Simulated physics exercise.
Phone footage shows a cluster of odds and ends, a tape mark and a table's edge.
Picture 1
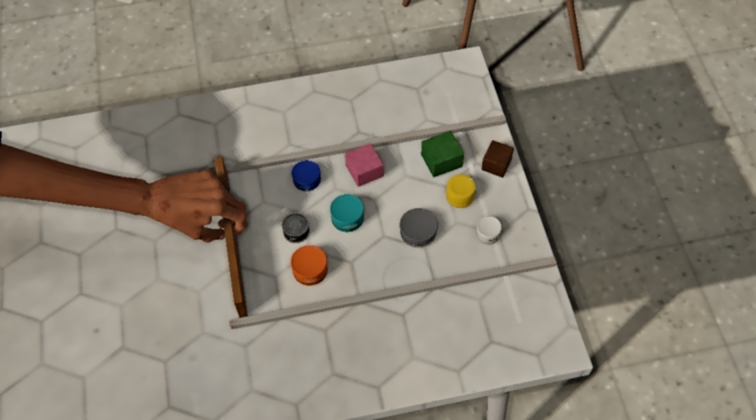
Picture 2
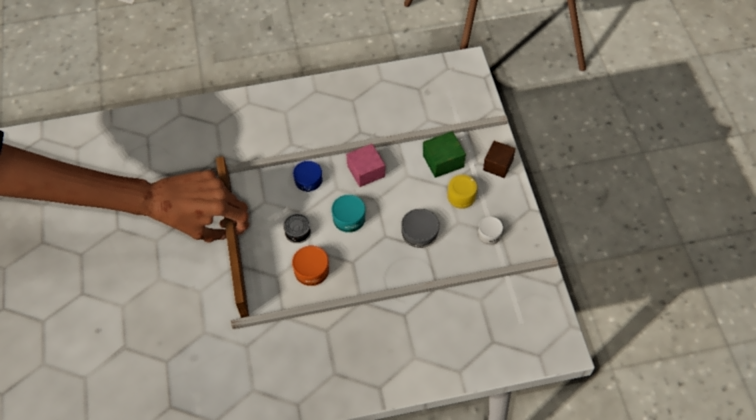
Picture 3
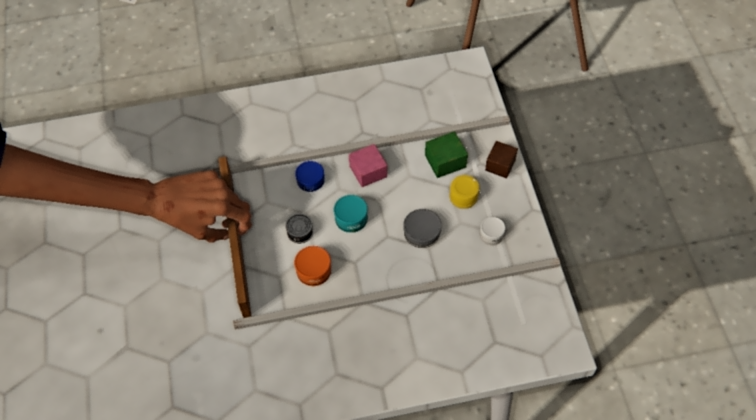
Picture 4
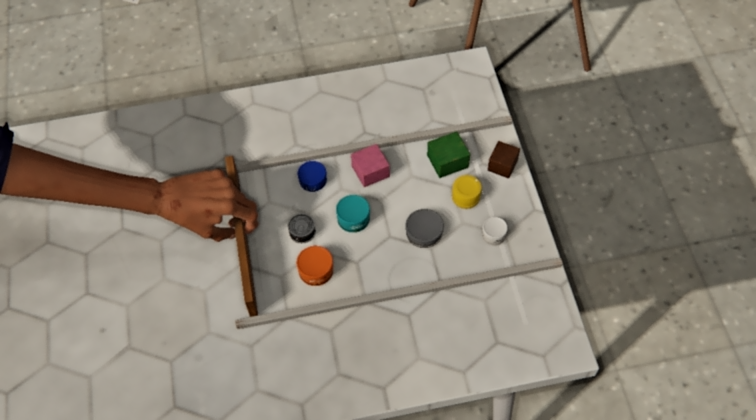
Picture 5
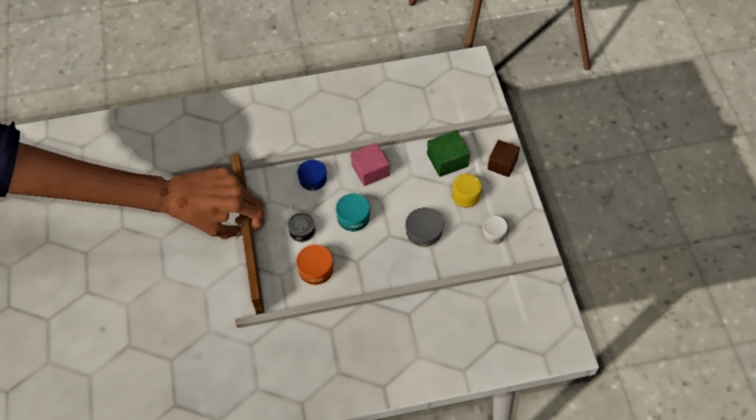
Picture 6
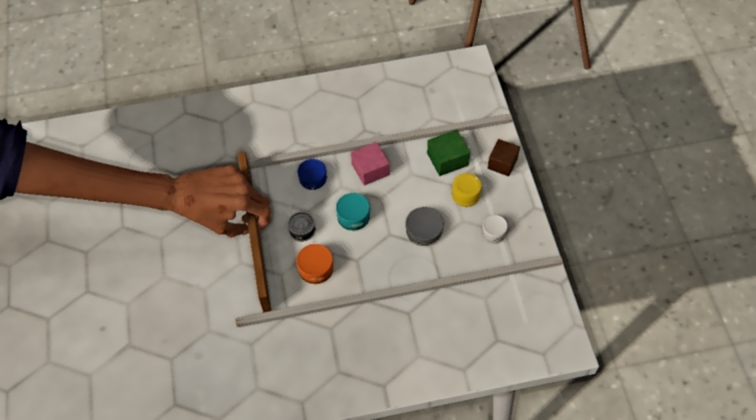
A hand slides a wooden bar slightly right toward small colored tubs and blocks.
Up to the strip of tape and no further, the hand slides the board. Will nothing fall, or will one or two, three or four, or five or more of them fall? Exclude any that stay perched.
I predict exactly one or two will slip off.
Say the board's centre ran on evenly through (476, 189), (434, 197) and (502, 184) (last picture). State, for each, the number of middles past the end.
Going through the three places, I get 2, 0 and 5.
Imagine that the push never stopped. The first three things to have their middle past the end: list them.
First the brown block, next the green block, then the white tub.
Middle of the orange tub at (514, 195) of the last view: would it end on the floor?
From that start, the object then is safe.
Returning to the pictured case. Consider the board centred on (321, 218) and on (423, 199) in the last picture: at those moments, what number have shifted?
It comes to 4 for the first spot, 9 for the other.
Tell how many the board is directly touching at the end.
All in all, 4.
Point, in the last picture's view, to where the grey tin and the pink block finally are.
Around (521, 207), then around (514, 141).
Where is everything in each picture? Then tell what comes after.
Brown block (498, 159); white tub (488, 231); yellow lid (461, 191); board (231, 235); tape (481, 198), in the first frame.
White tub (490, 231); orange tub (311, 266), in the second frame.
Yellow lid (464, 192); board (234, 235), in the third frame.
Brown block (504, 160); black pot (302, 229), in the fourth frame.
White tub (494, 230); blue tub (312, 175), in the fifth frame.
Brown block (504, 158); white tub (494, 230); yellow lid (466, 190); board (254, 230); tape (487, 196), in the sixth frame.
A little later, none off yet; brown block at rest near (504, 158); white tub at rest near (494, 230); yellow lid at rest near (466, 190).
Next, none off yet; brown block tilted a little near (540, 163); white tub shifted about its own width near (512, 232); yellow lid shifted about its own width near (489, 180).
When it is over, the number that fall off is one or two; down, green block and brown block.
